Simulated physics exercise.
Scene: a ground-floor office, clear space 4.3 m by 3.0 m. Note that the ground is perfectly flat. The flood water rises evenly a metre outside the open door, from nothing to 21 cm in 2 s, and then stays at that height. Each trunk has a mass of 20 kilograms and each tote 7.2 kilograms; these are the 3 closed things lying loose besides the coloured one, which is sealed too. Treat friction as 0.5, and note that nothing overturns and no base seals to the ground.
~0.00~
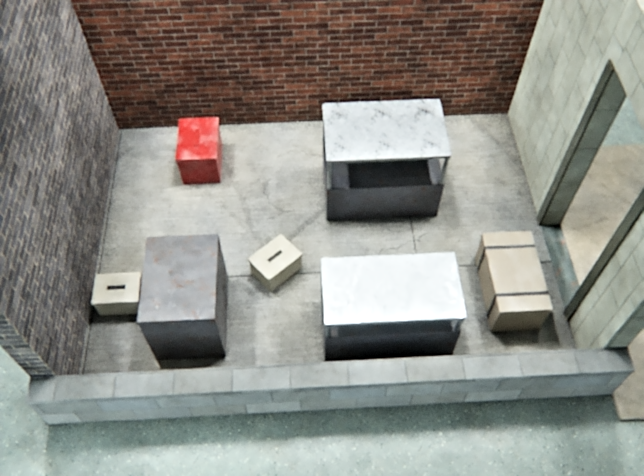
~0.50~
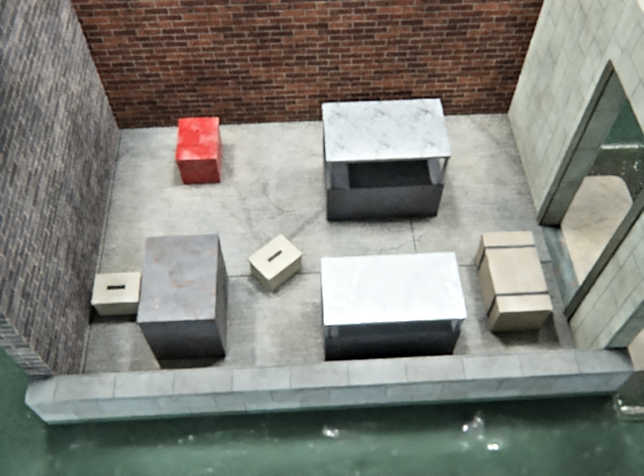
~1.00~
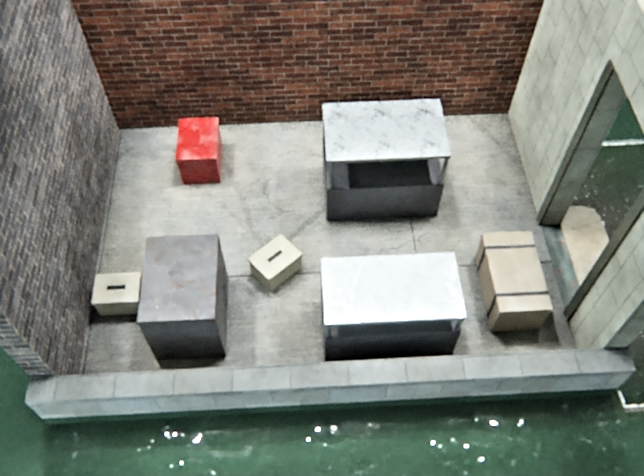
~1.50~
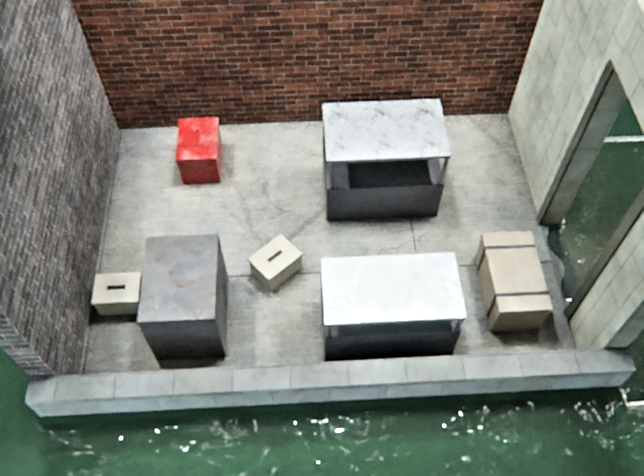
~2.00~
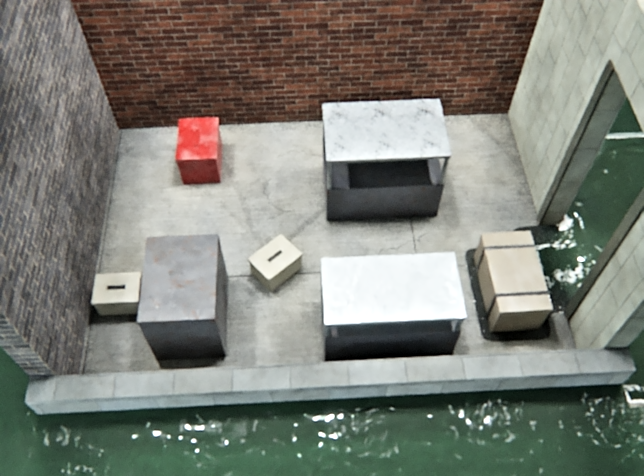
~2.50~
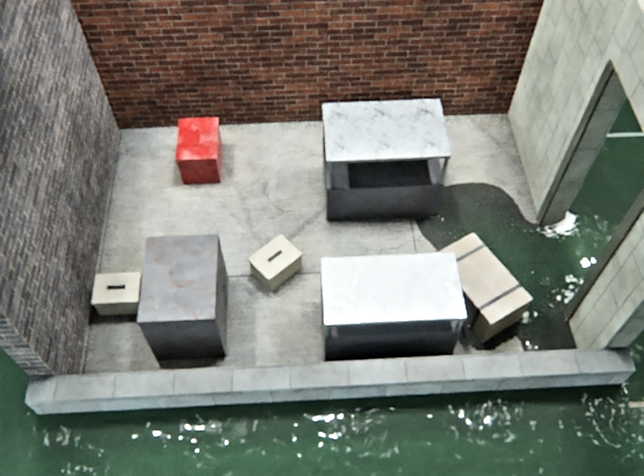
Brick-walled office with a red chest and tables as green flood water rises outside, enters the right doorway and shifts stacked boxes.
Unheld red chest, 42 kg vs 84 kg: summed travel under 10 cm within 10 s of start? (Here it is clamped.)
Lighter OK.
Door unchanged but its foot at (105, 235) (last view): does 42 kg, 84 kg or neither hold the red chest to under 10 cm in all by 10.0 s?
That way, the small mass suffices.
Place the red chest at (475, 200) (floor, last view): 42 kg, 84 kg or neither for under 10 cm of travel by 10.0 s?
It turns out that both loads succeed.
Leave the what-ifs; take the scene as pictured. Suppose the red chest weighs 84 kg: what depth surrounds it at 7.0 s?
Depth: Approx. 4 cm.
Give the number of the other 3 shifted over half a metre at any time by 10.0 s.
I count 2.
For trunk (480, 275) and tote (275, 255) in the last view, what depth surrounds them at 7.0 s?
Close to 8 and 8 centimetres.
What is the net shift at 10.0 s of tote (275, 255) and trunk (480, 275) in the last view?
Respectively 200 and 350 cm.
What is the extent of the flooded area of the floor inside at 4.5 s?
About 8.0 m2.
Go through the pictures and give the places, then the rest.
The red chest at (197, 138), on the bottom; water covers 0.0 m2; 0 of 4 have shifted, in the first frame.
The red chest at (197, 138), on the bottom; 0.0 m2 under water; 0 of 4 have shifted, in the second frame.
The red chest at (197, 138) rests on the ground; water covers 0.0 m2; 0 of 4 have shifted, in the third frame.
The red chest at (197, 138) rests on the ground; 0.0 m2 under water; 0 of 4 have shifted, in the fourth frame.
The red chest at (197, 138) rests on the ground; 0.4 m2 under water; 0 of 4 have shifted, in the fifth frame.
The red chest at (197, 138) rests on the ground; 1.6 m2 under water; 1 of 4 have shifted, in the sixth frame.
After 3.5 s the red chest would be 0 cm from its start with 42 kg and 0 cm from its start with 84 kg; 0 cm of water round it then.
After 4.5 s the red chest would be 0 cm from its start with 42 kg and 0 cm from its start with 84 kg; 1 cm of water round it then.
After 7.0 s the red chest would be 0 cm from its start with 42 kg and 0 cm from its start with 84 kg; 4 cm of water round it then.
After 10.0 s the red chest would be 1 cm from its start with 42 kg and 0 cm from its start with 84 kg; 10 cm of water round it then.
